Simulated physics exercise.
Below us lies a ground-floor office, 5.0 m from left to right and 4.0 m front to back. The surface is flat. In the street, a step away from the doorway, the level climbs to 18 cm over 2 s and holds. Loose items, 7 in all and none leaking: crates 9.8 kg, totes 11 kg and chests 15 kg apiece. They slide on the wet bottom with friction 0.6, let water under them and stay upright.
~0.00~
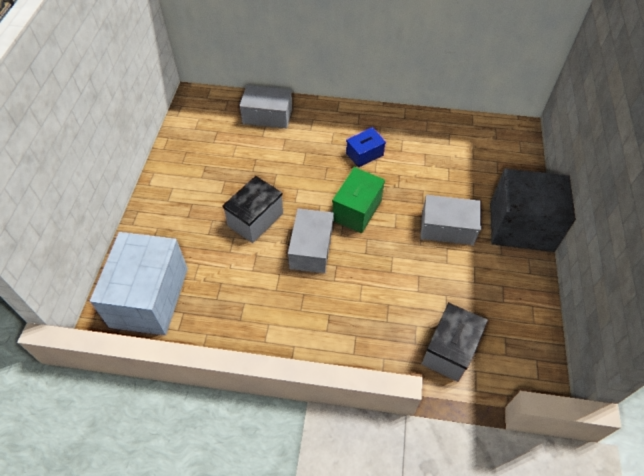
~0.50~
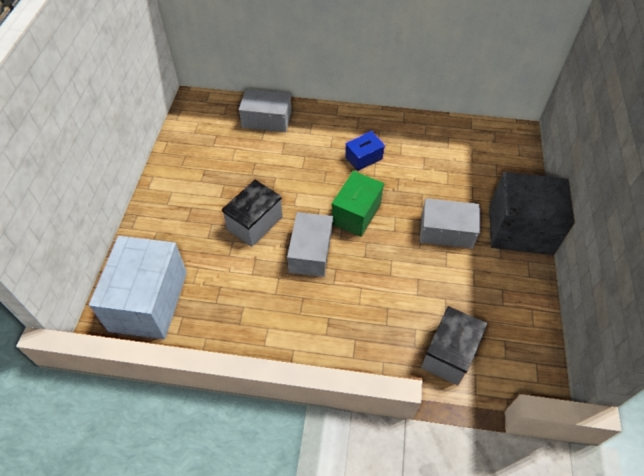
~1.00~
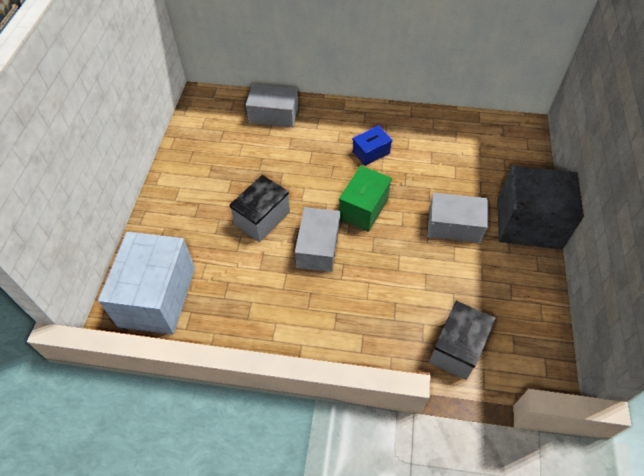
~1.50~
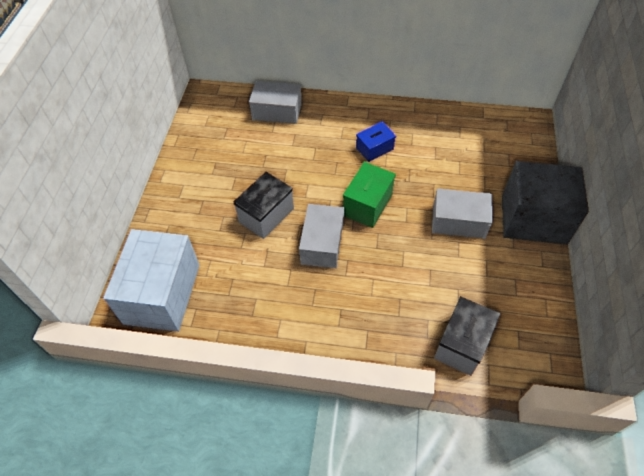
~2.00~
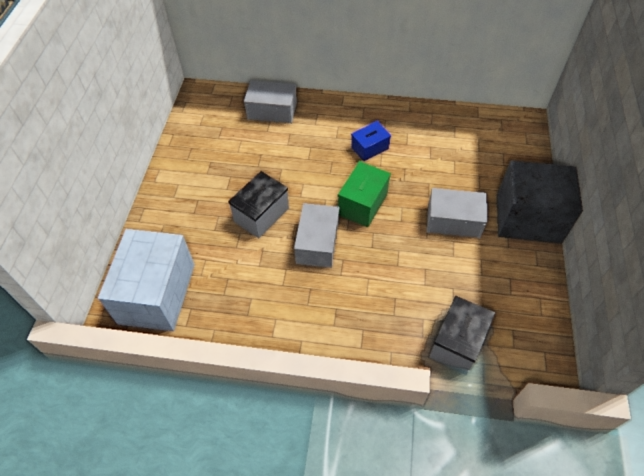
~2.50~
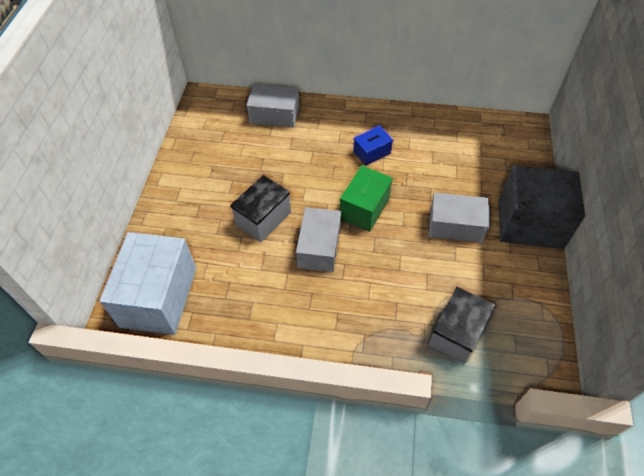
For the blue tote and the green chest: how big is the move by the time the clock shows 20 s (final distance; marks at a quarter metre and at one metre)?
Blue tote travels far, green chest gets carried off.
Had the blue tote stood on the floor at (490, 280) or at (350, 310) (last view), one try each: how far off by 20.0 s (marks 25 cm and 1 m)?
In that order: It gets carried off; it stays put.
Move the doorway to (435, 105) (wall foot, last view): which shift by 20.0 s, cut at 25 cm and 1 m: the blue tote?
Then the blue tote stays put.
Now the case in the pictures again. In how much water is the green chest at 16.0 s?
About 8 cm.
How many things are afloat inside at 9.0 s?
At that moment 0.
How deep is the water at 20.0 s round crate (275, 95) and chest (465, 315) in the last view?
About 9 and 11 cm.
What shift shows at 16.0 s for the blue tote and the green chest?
About 60 and 140 cm.
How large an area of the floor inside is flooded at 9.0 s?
About 17 m2.
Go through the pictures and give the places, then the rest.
The first frame shows the blue tote at (366, 141), on the bottom; the green chest at (359, 190) rests on the ground; 0.0 m2 under water; 0 of 7 have shifted.
The second frame shows the blue tote at (365, 144) rests on the ground; the green chest at (358, 193), on the bottom; water covers 0.0 m2; 0 of 7 have shifted.
The third frame shows the blue tote at (372, 139) rests on the ground; the green chest at (366, 188), on the bottom; 0.0 m2 under water; 0 of 7 have shifted.
The fourth frame shows the blue tote at (376, 135), on the bottom; the green chest at (370, 184) rests on the ground; water covers 0.0 m2; 0 of 7 have shifted.
The fifth frame shows the blue tote at (371, 134) rests on the ground; the green chest at (365, 183), on the bottom; 0.2 m2 under water; 0 of 7 have shifted.
The sixth frame shows the blue tote at (373, 139), on the bottom; the green chest at (367, 188), on the bottom; water covers 1.2 m2; 1 of 7 have shifted.
After 4.0 s the blue tote is near (373, 139), 0.0 m from its start, aground; the green chest is near (367, 188), 0.0 m from its start, aground; 0 afloat.
After 9.0 s the blue tote is near (373, 139), 0.0 m from its start, aground; the green chest is near (358, 183), 0.1 m from its start, aground; 0 afloat.
After 16.0 s the blue tote is near (335, 116), 0.6 m from its start, aground; the green chest is near (246, 151), 1.5 m from its start, afloat; 6 afloat.
After 20.0 s the blue tote is near (187, 101), 2.5 m from its start, afloat; the green chest is near (228, 204), 1.5 m from its start, afloat; 6 afloat.
